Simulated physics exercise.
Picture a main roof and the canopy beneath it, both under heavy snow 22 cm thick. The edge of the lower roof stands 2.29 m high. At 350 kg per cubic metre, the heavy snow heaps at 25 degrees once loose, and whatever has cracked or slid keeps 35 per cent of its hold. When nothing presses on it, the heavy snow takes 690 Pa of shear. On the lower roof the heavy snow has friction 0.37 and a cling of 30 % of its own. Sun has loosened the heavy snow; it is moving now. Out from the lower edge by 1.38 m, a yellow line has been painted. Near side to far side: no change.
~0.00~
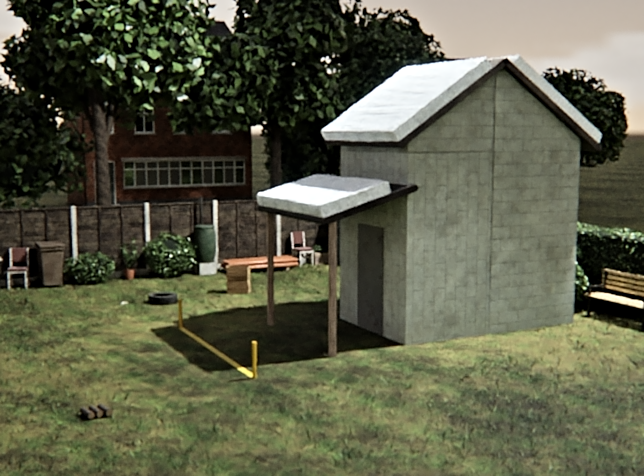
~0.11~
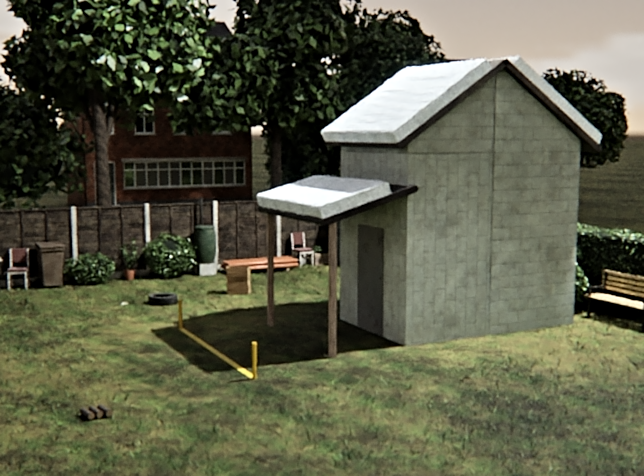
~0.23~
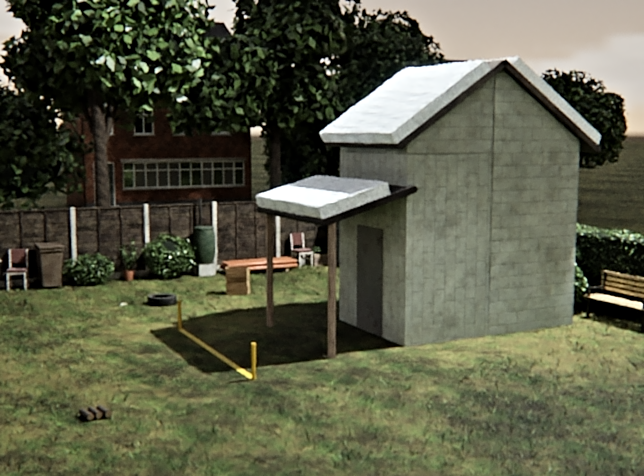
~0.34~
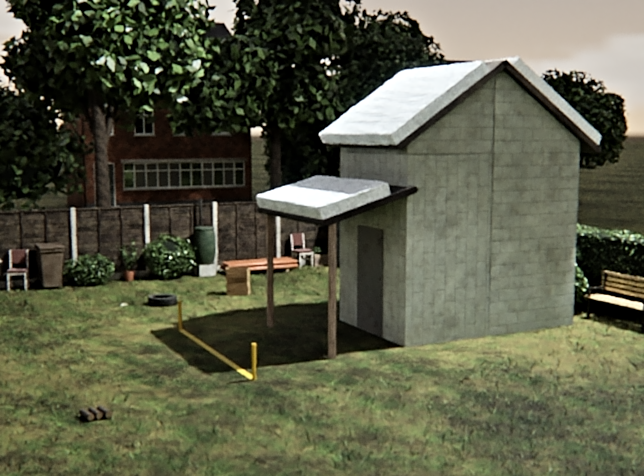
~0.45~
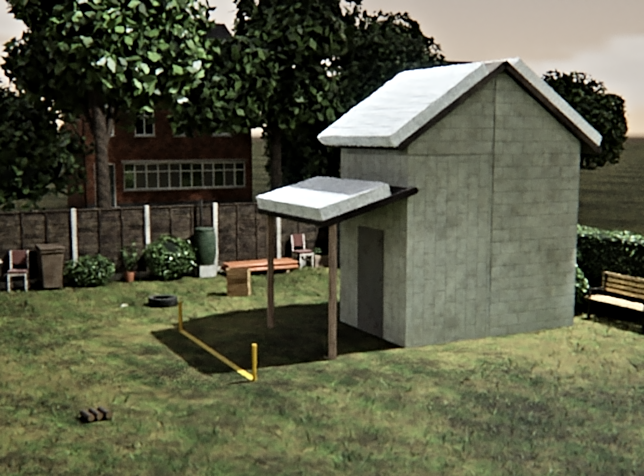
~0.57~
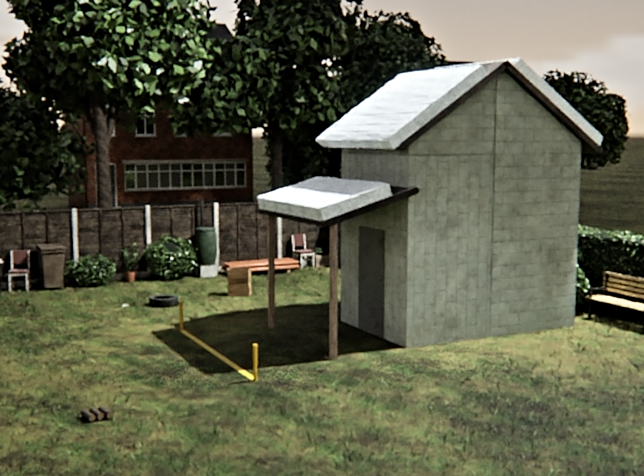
The thick snow on the main roof of the pale block building barely moves, lying almost unchanged at first above the snow-covered canopy. It then creeps very slightly down the left slope in one piece, its lower edge poking marginally farther out, while the yard around stays still.
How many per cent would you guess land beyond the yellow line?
I would say 1 percent.
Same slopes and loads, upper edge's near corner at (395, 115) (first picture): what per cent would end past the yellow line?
About 20 per cent.
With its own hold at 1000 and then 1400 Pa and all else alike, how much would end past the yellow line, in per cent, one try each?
First 0 %, second 0 %.
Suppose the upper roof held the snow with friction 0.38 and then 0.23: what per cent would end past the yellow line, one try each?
It would be 8 % the first time and 25 % the second.
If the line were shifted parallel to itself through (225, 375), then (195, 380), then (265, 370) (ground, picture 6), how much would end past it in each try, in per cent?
0 %, then 0 %, then 6 %.
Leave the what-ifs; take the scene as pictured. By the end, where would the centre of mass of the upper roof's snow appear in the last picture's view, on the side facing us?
Roughly at (342, 228).
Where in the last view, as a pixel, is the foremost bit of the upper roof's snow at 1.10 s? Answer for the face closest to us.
Roughly at the pixel (369, 188).
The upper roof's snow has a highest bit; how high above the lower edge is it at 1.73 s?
1.7 m, roughly.
After 1.10 s, none is below the lower edge and 0 % is past the line.
After 1.73 s, none is below the lower edge and 0 % is past the line.
After 2.37 s, none is below the lower edge and 0 % is past the line.
After 3.00 s, 18 % is below the lower edge and 0 % is past the line.
After 4.10 s, 29 % is below the lower edge and 1 % is past the line.
